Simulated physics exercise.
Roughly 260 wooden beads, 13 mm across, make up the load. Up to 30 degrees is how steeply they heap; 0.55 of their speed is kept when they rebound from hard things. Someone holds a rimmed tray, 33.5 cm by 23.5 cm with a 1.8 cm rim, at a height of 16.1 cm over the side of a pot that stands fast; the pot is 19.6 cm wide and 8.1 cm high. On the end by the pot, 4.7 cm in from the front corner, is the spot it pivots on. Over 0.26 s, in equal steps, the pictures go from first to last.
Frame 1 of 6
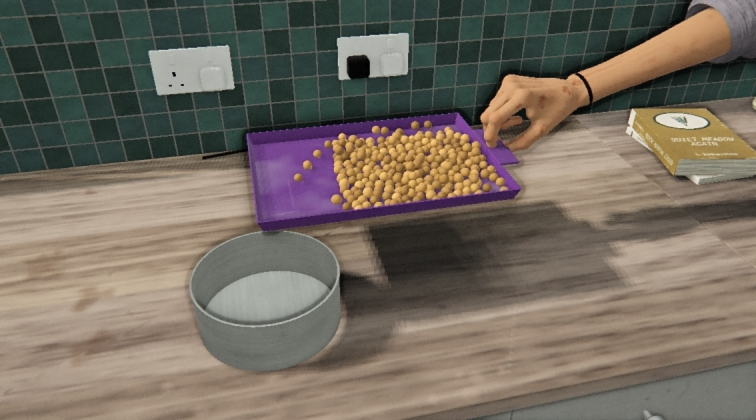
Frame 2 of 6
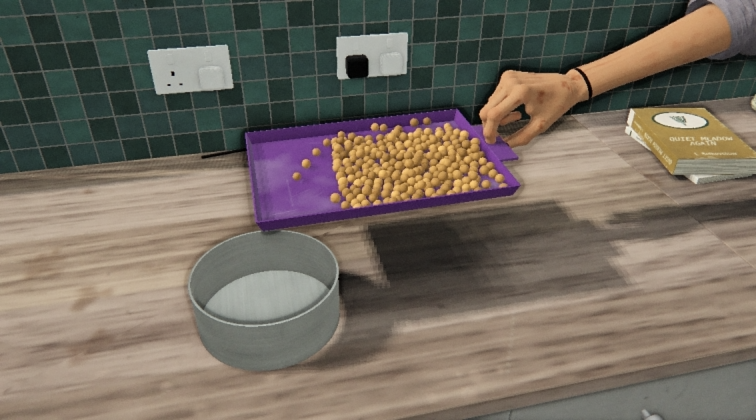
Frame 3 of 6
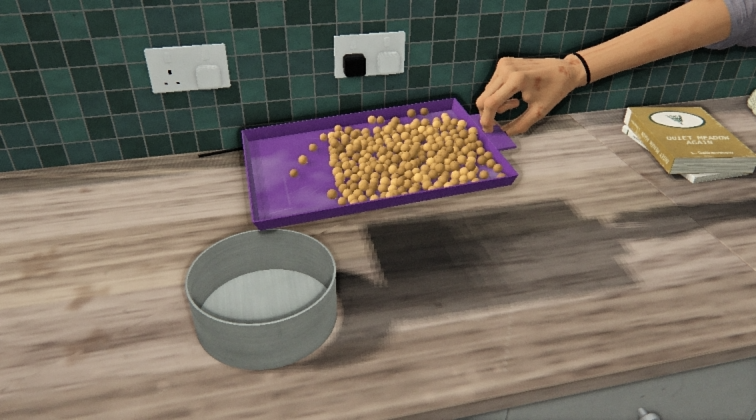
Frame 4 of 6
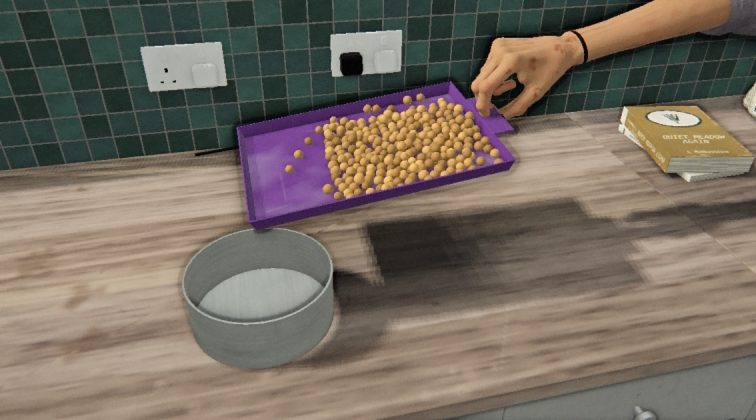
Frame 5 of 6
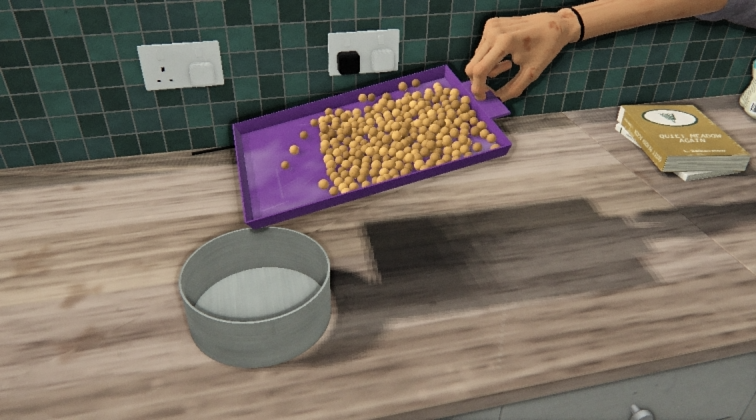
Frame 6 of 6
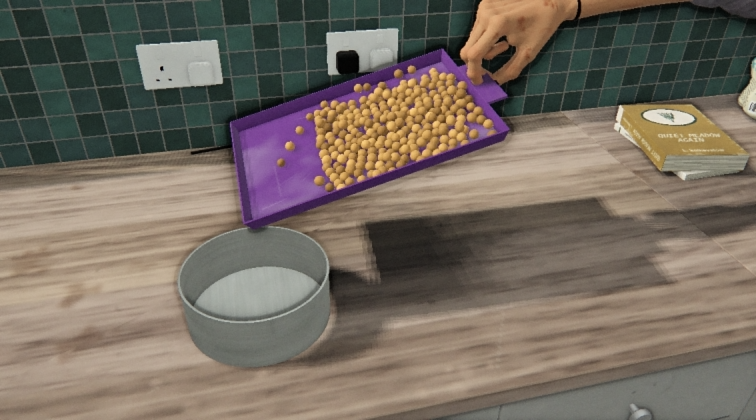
A hand with a dark band at its wrist raises the right end of a purple rimmed tray, slowly then more steadily, so it slopes down to the left. Small round tan beads stay heaped on it, above and behind a grey pot at left. The slightly drifting view looks down on a wooden kitchen counter with green tiles, white sockets and books at right.
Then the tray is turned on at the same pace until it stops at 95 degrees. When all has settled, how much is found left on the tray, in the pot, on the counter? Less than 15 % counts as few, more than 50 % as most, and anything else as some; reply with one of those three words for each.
Here it is: Tray: Few, pot: Most, counter: Some.
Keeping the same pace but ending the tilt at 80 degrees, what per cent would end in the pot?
65 percent.
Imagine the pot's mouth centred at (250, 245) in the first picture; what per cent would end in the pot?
Roughly 60 per cent.
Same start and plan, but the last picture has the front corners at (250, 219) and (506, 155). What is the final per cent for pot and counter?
Final per cent - pot 100, counter 0.
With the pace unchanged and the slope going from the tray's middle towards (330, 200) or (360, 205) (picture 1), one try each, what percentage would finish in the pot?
The share comes to roughly 95 in a hundred, then roughly 60 in a hundred.
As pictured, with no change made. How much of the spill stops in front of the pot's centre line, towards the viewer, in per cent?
Share: Roughly 30 %.
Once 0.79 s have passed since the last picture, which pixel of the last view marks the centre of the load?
Estimated load position: Around (218, 285).
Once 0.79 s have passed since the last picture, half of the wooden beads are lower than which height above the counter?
The halfway line is at about 4 cm.
Then, 0.47 s after the last picture, tilt 53 degrees; the tray holds 85 %, the pot 0 %.
Then, 0.79 s after the last picture, tilt 79 degrees; the tray holds 30 %, the pot 35 %.
Then, 1.20 s after the last picture, tilt 95 degrees; the tray holds 0 %, the pot 65 %.
In the end, tray 0 %, pot 65 %, counter 35 %.
